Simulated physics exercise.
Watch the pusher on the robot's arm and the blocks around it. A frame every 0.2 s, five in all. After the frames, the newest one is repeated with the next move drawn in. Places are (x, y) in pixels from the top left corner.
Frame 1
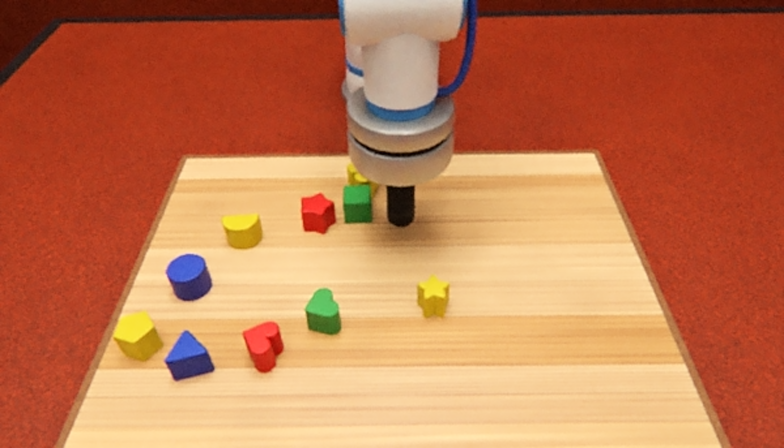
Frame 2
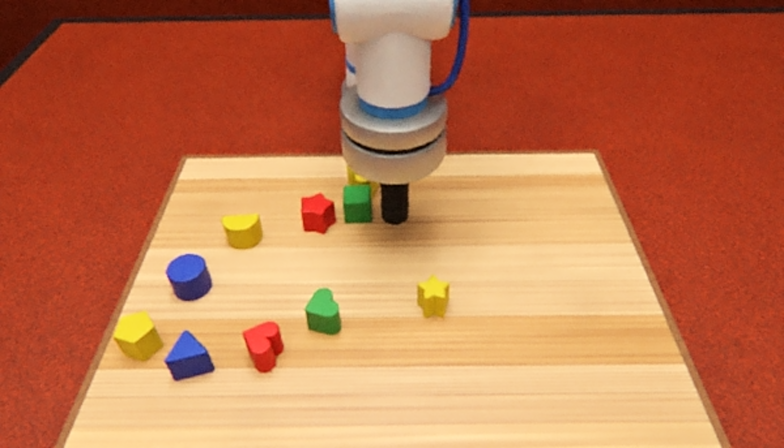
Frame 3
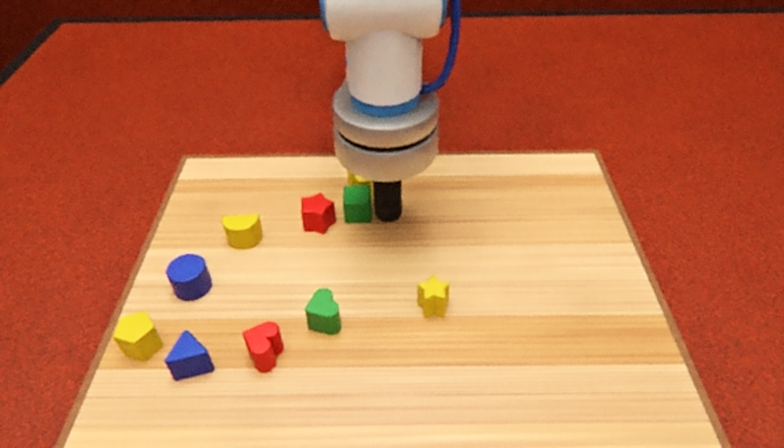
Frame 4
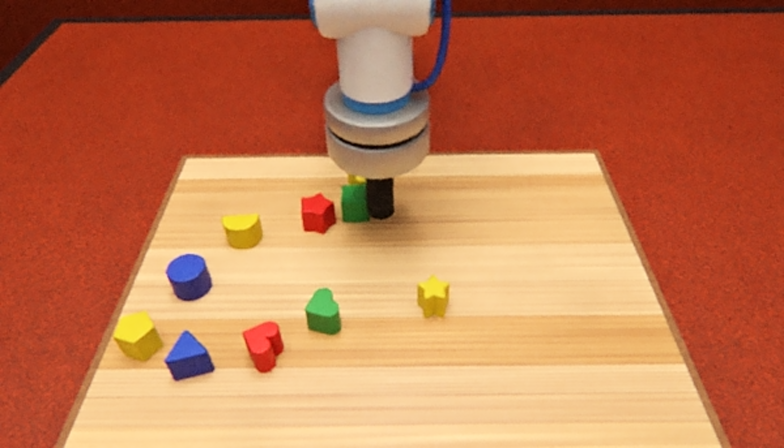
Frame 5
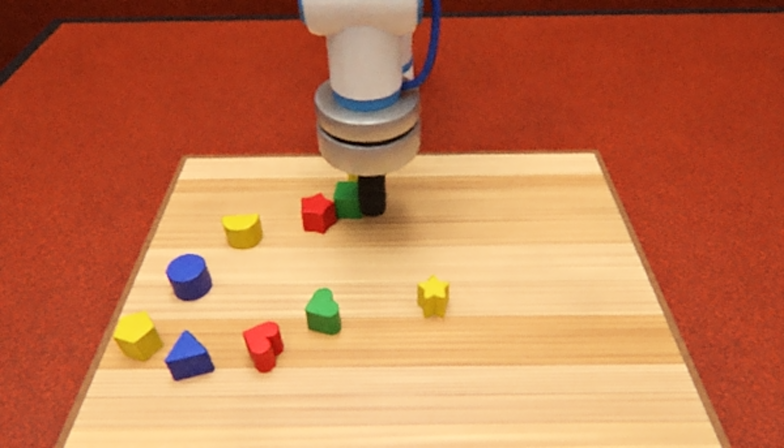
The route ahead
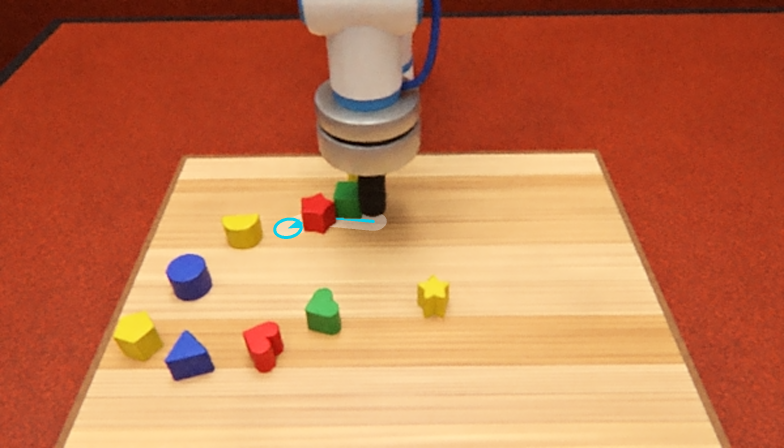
In the video, a robot arm's black pusher moves slowly left across a wooden board scattered with colourful blocks, meets the green four-sided block and nudges it slightly left toward the red star-shaped block, while the other blocks stay still.
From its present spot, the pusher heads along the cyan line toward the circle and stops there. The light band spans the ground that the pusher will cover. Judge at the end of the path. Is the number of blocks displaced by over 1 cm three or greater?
That would be a yes.
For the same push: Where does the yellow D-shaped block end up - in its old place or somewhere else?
Its place changes.
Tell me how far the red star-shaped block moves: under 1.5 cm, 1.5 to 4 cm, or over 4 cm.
Once the path ends, it will sit over 4 cm from where it is now.
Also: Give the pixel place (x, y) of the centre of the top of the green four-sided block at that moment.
The spot you're after is about (324, 180) in the image.
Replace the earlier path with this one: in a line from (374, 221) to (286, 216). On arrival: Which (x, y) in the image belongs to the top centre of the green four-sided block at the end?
It is going to be at (324, 181).
Drawn move, from (374, 221) over (345, 219) and (316, 219) to (288, 228).
On the path given first. One third of the way, pusher (344, 206); red star-shaped block (311, 203); green four-sided block (332, 183), turned 55° clockwise.
Two thirds of the way, pusher (314, 206); red star-shaped block (283, 208), turned 25° anticlockwise; green four-sided block (324, 180), turned 85° clockwise.
At the end, pusher (286, 216); yellow D-shaped block (220, 227), turned 15° anticlockwise; red star-shaped block (252, 215), turned 15° anticlockwise; green four-sided block (324, 180), turned 85° clockwise; yellow heart block still.
